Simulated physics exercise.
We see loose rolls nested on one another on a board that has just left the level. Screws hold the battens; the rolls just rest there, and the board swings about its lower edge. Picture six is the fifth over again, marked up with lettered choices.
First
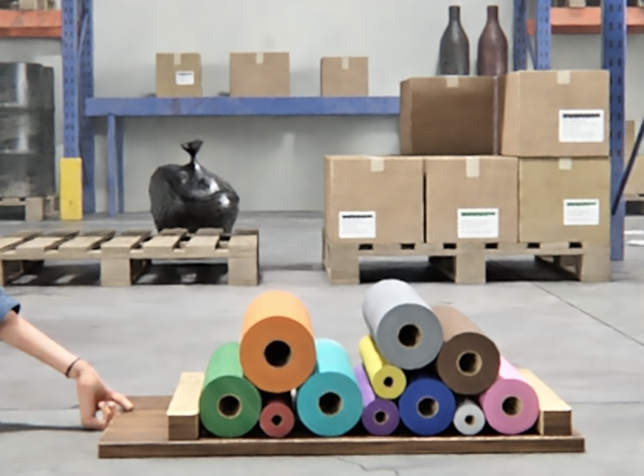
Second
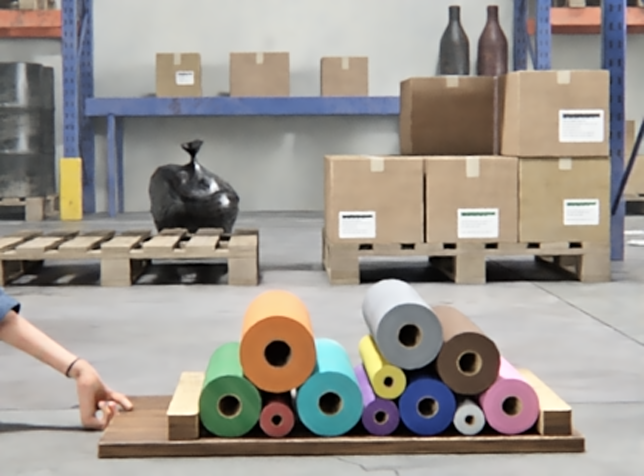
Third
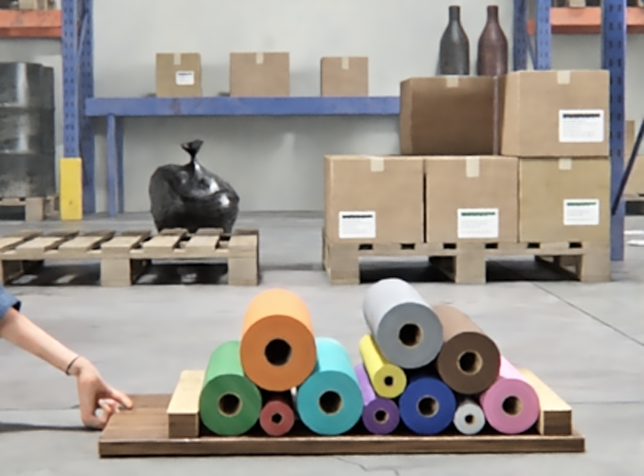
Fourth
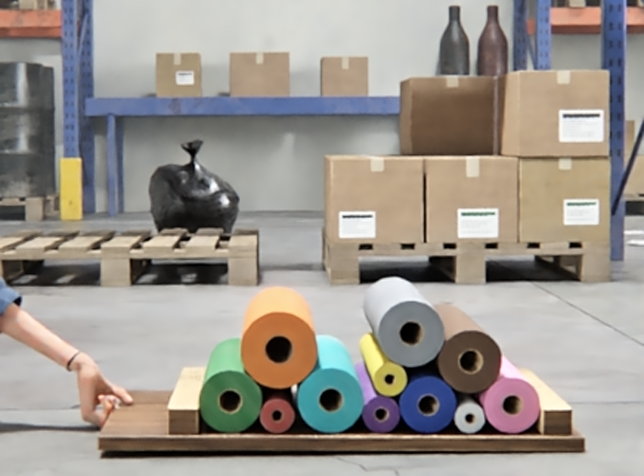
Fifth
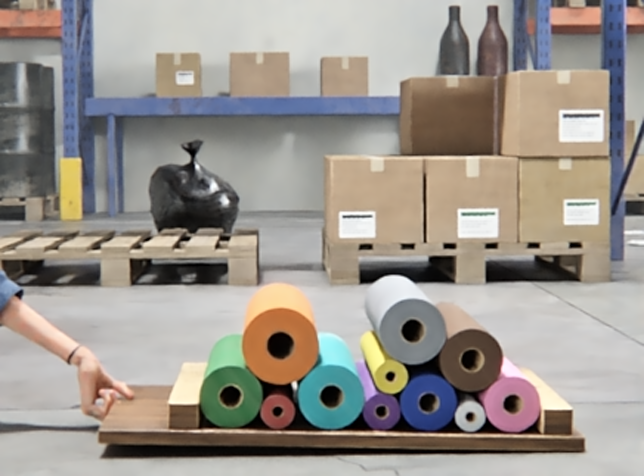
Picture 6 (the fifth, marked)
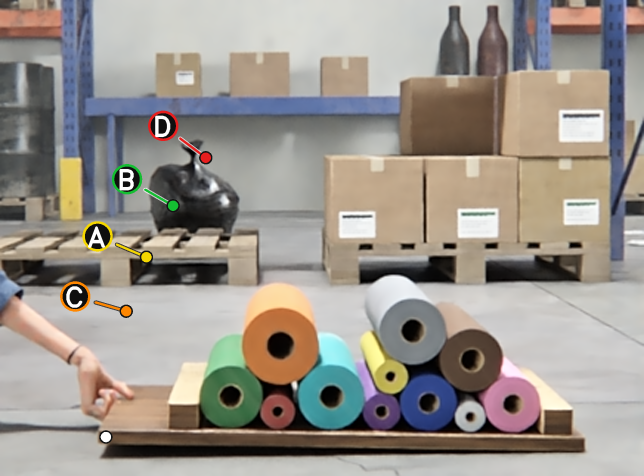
We see colored rolls stacked between two wooden battens on a board on a warehouse floor, while a hand at the left end slowly raises that end slightly, and the rolls keep their arrangement.
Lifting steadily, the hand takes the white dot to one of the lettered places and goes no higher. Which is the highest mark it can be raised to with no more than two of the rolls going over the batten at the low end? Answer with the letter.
D is the limit.
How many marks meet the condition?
The number is four.
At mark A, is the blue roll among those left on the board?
Yes, with A.
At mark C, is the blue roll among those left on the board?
Yes.
On the copy, A at (147, 257); B at (173, 206); C at (126, 311); D at (206, 158); the white dot at (106, 437).
On D. First, board at 20°.
Then, board at 37°.
Finally, board at 37°, none over the low batten.
By contrast, A none over the low batten; B none over the low batten; C none over the low batten.
